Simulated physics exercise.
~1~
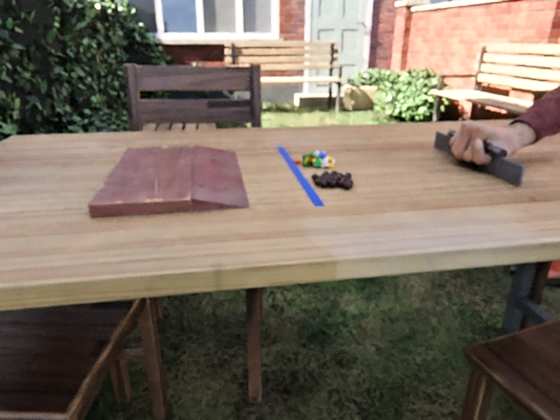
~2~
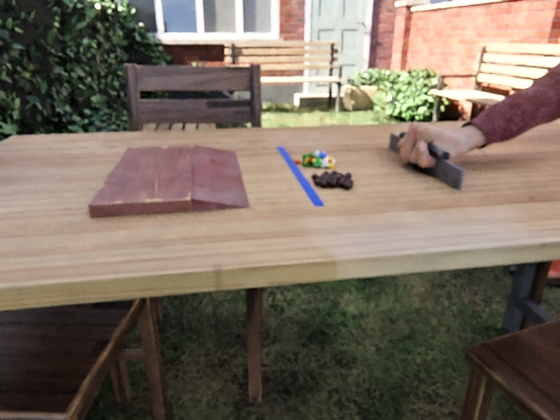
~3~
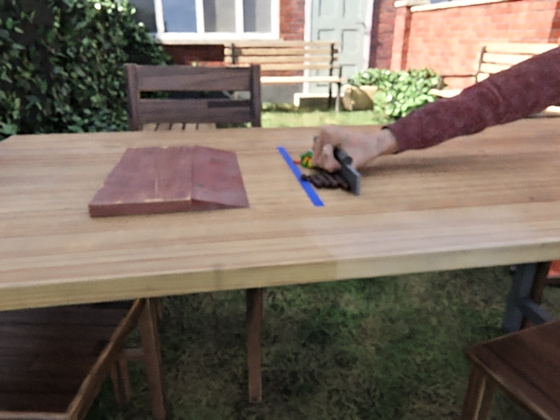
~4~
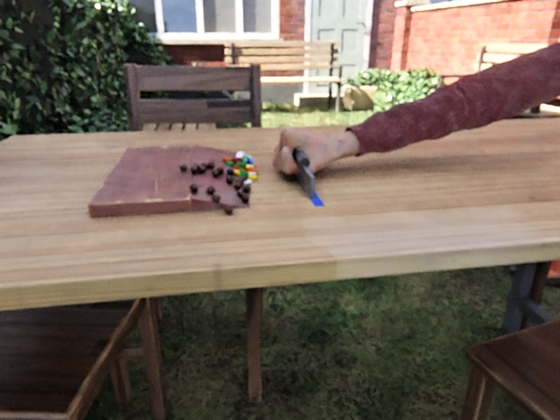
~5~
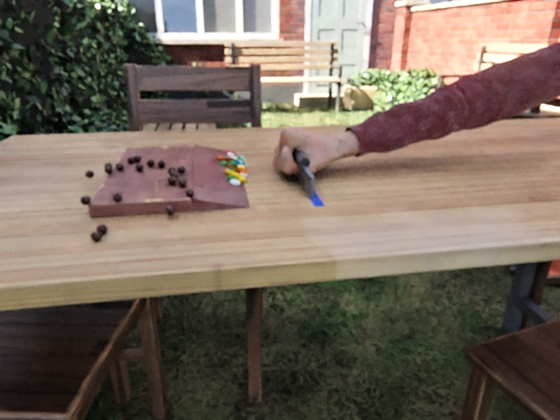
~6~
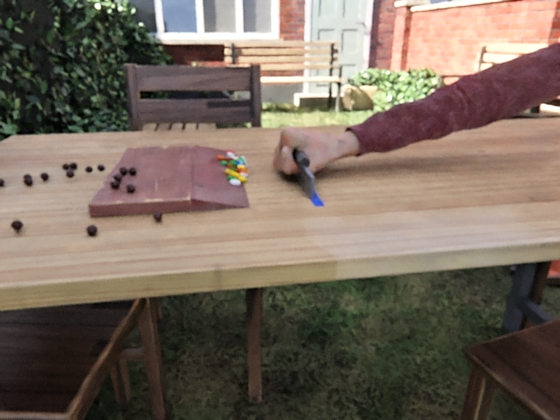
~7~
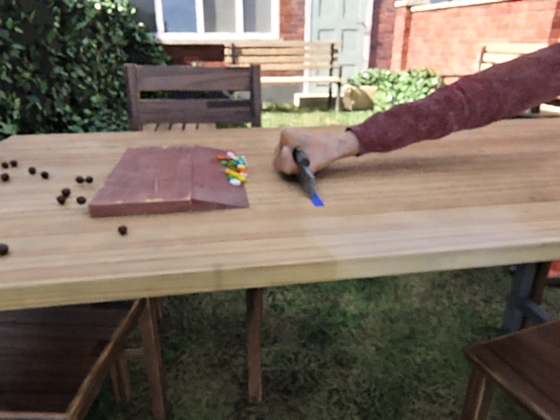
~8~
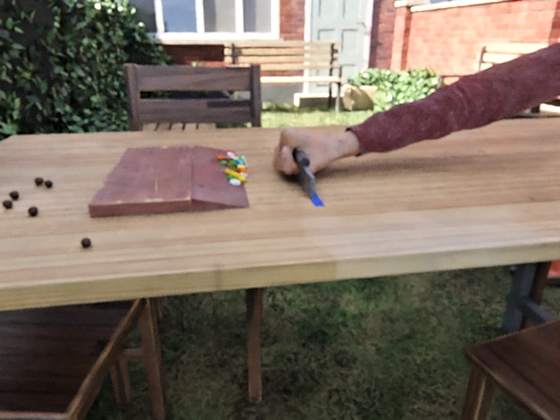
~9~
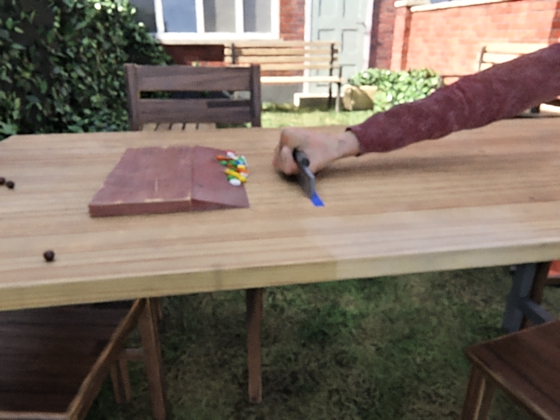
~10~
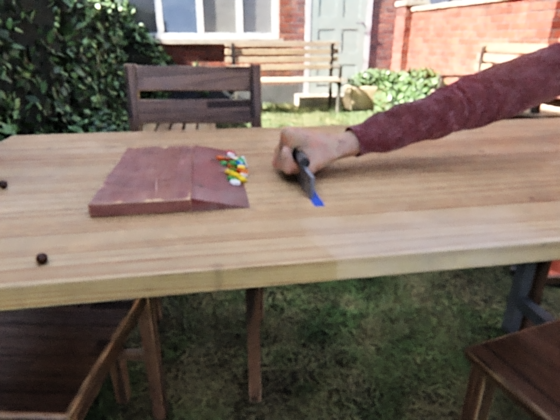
On a wooden table outdoors, a hand slid a dark scraper left into two small heaps and stopped at the blue tape, sending the dark balls over the reddish ramp and slab and away left, while the colourful pieces stayed on the ramp's lower part.
